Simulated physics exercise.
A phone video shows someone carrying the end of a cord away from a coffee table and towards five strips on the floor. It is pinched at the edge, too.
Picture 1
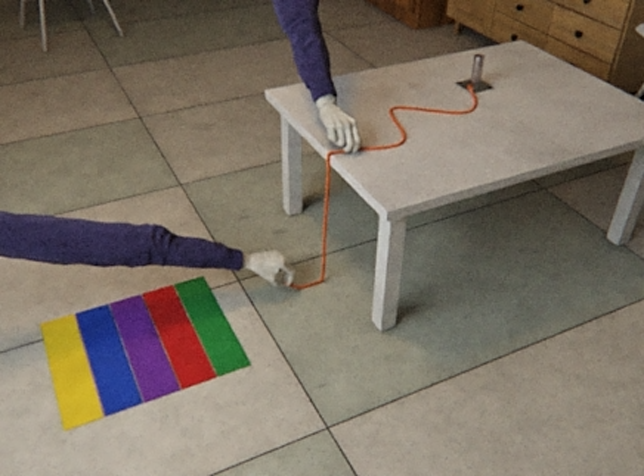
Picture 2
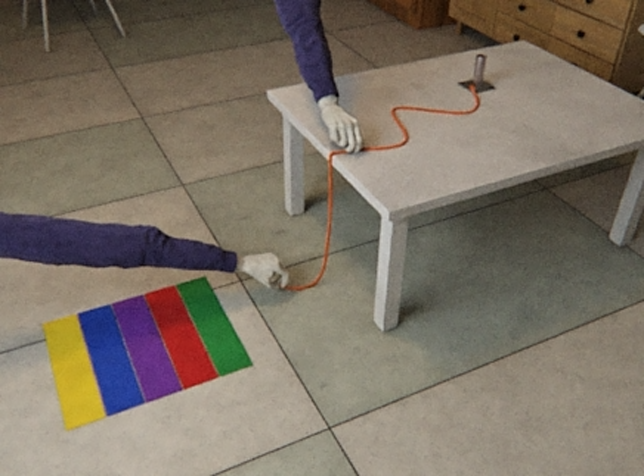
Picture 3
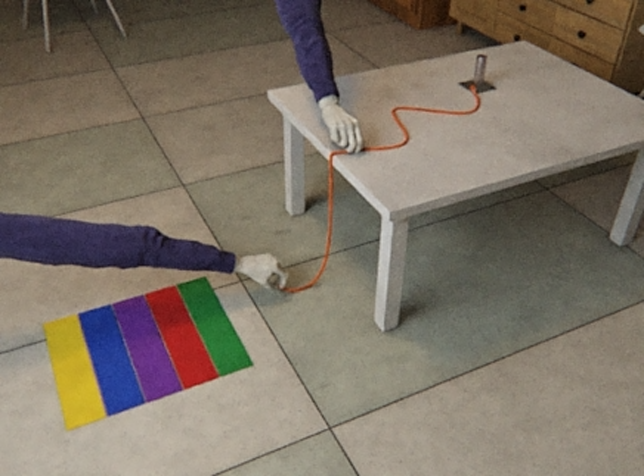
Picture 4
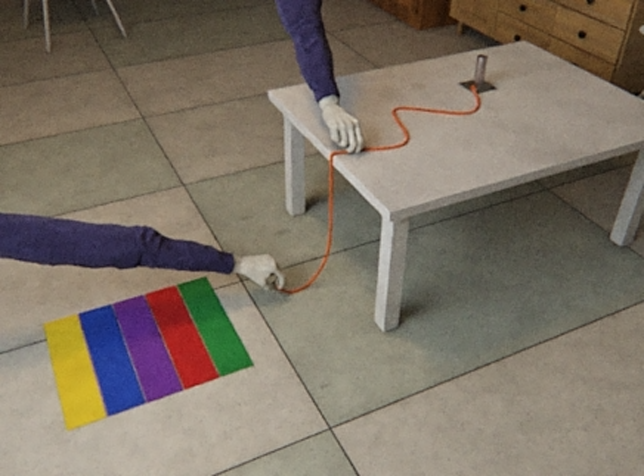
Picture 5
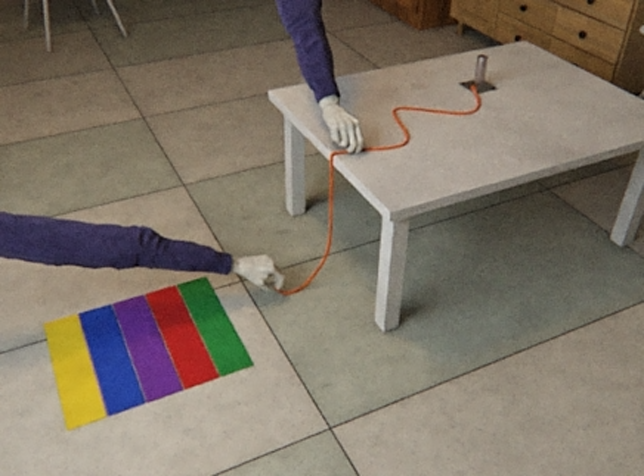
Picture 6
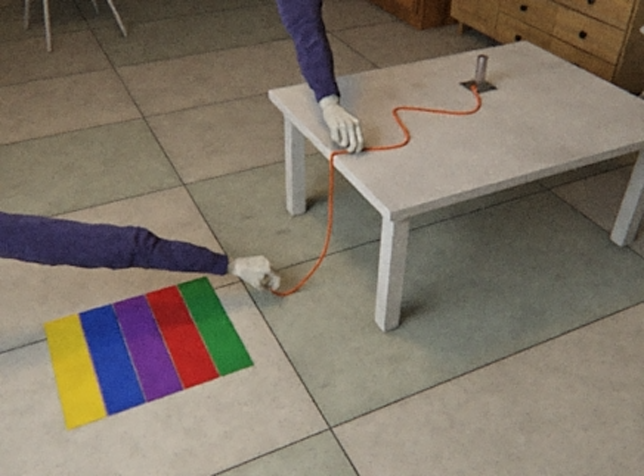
A gloved hand at the end of a purple sleeve, low on the left, draws the end of an orange cord slightly leftward, and the hanging part shifts a little. Another gloved hand pins the cord at the white table's edge, while its rest curves to a small metal post. Seen from above in a tiled room, yellow, blue, purple, red and green strips lie lower left.
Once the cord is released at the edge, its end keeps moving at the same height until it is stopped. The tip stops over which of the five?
Over the blue strip.
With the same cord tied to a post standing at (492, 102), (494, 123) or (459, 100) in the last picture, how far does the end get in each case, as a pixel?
Going through them in sequence: (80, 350), (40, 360) and finally (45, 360).
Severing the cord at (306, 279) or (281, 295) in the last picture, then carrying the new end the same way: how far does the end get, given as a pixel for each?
Try by try, around (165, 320) and (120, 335).
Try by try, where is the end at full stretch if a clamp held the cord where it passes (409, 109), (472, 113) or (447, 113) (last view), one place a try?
Approximately at (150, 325), at (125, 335) and at (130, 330), in that order.
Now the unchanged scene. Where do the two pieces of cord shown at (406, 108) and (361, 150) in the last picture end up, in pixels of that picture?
At (385, 123) for the first, at (281, 184) for the second.
Early on, end near (165, 322); over red.
Midway, end near (124, 334); over purple.
At the end of the slack, end near (98, 342); over blue. The end stops over the blue strip.
